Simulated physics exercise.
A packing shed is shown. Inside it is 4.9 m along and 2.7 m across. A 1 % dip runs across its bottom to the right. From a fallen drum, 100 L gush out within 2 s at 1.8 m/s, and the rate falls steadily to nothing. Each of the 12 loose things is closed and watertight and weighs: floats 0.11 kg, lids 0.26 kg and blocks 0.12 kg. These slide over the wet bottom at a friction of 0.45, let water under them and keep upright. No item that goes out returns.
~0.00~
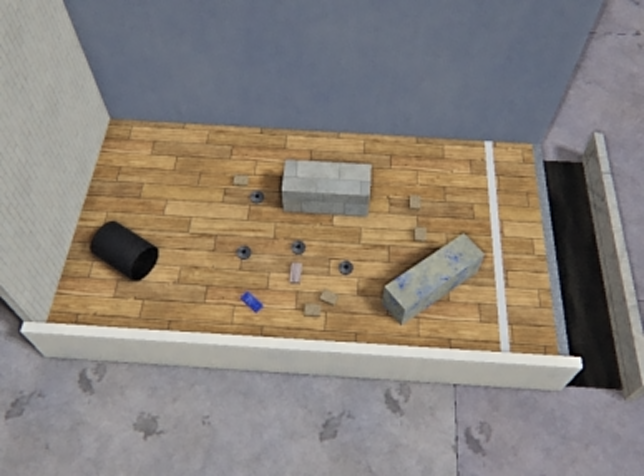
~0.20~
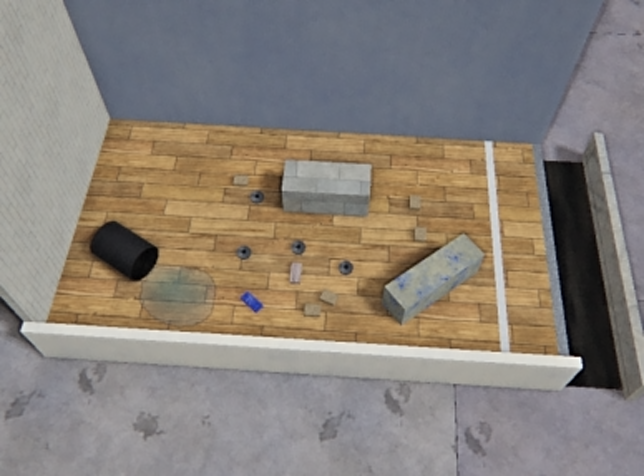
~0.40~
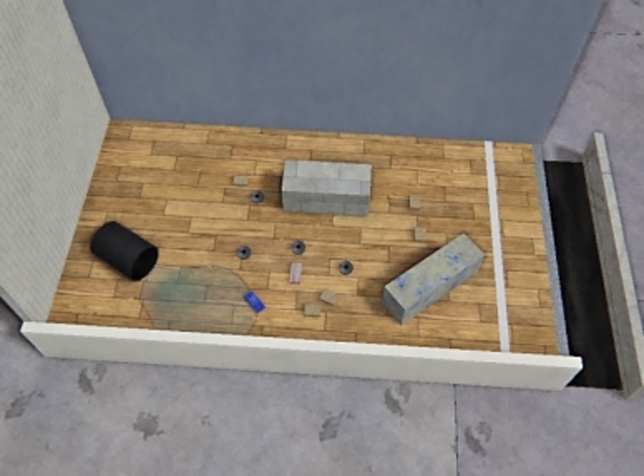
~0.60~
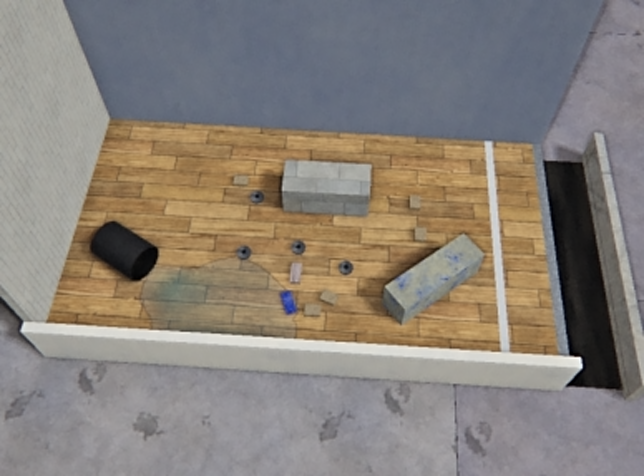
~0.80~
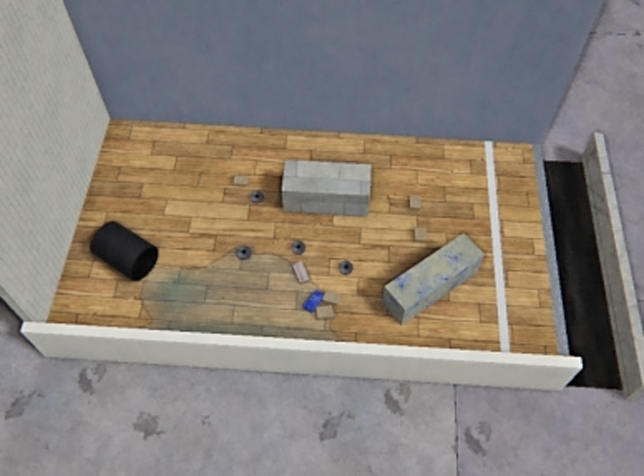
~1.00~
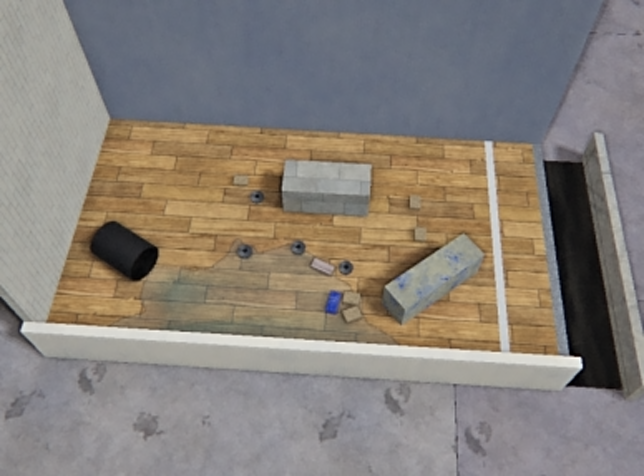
Water spreading rightward across a plank floor from beside a fallen black drum, pushing a blue block and then nearby small pieces along.
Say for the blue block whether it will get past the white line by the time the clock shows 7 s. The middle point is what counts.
The blue block ends up beyond the line.
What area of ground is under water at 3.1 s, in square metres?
Near 5.0 m2 in all.
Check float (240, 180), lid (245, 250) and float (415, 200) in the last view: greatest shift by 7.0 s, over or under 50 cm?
Going one by one: Within it, within it, beyond it.
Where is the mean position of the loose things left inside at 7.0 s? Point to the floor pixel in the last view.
The centre is close to (340, 186).
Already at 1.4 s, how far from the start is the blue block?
By then it has shifted roughly 120 cm.
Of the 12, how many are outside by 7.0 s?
4.
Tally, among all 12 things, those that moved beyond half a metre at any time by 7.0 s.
By my count, 7.
After 1.4 s the blue block is near (374, 299), 1.2 m from its start, afloat; 0 of 12 are over the mark; 4 afloat.
After 3.1 s the blue block is near (519, 210), 3.0 m from its start, afloat; 3 of 12 are over the mark; 1 afloat.
After 4.9 s the blue block has gone out; 4 of 12 are over the mark; 2 afloat.
After 7.0 s the blue block has gone out; 5 of 12 are over the mark; 2 afloat.
